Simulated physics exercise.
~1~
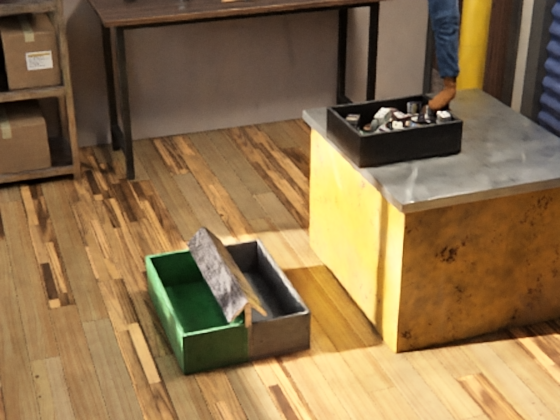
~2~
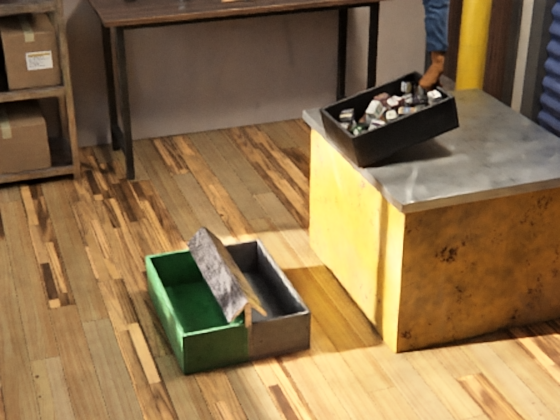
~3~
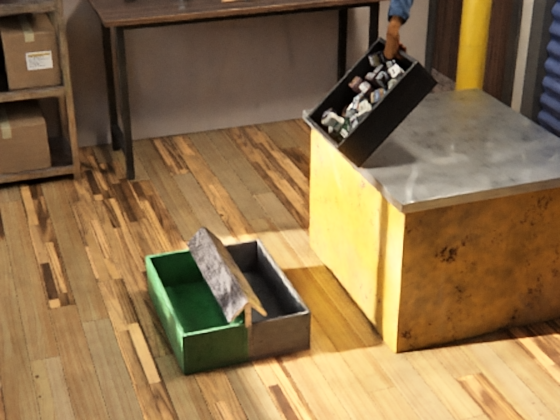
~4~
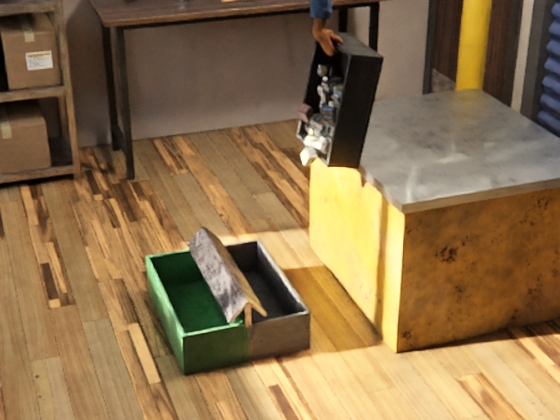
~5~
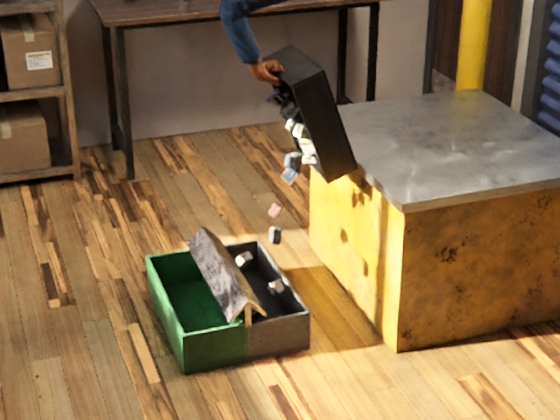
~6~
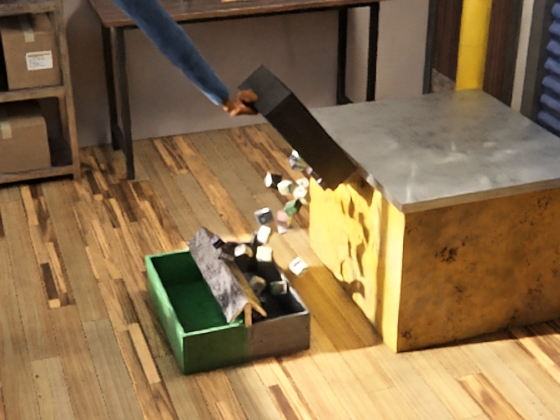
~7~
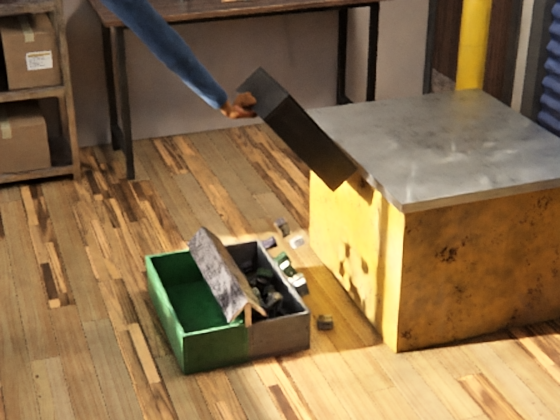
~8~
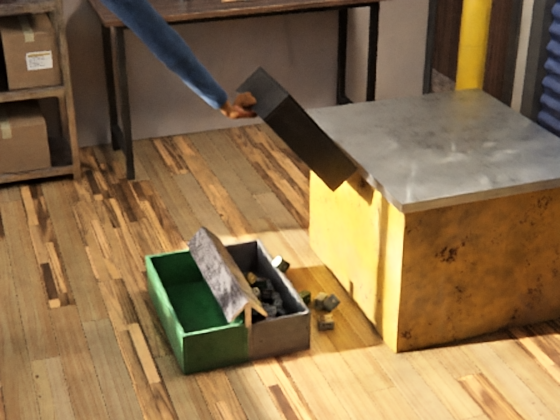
Black crate tipping over a bench edge by hand, spilling small cartons into a grey box, a few landing on the floor.
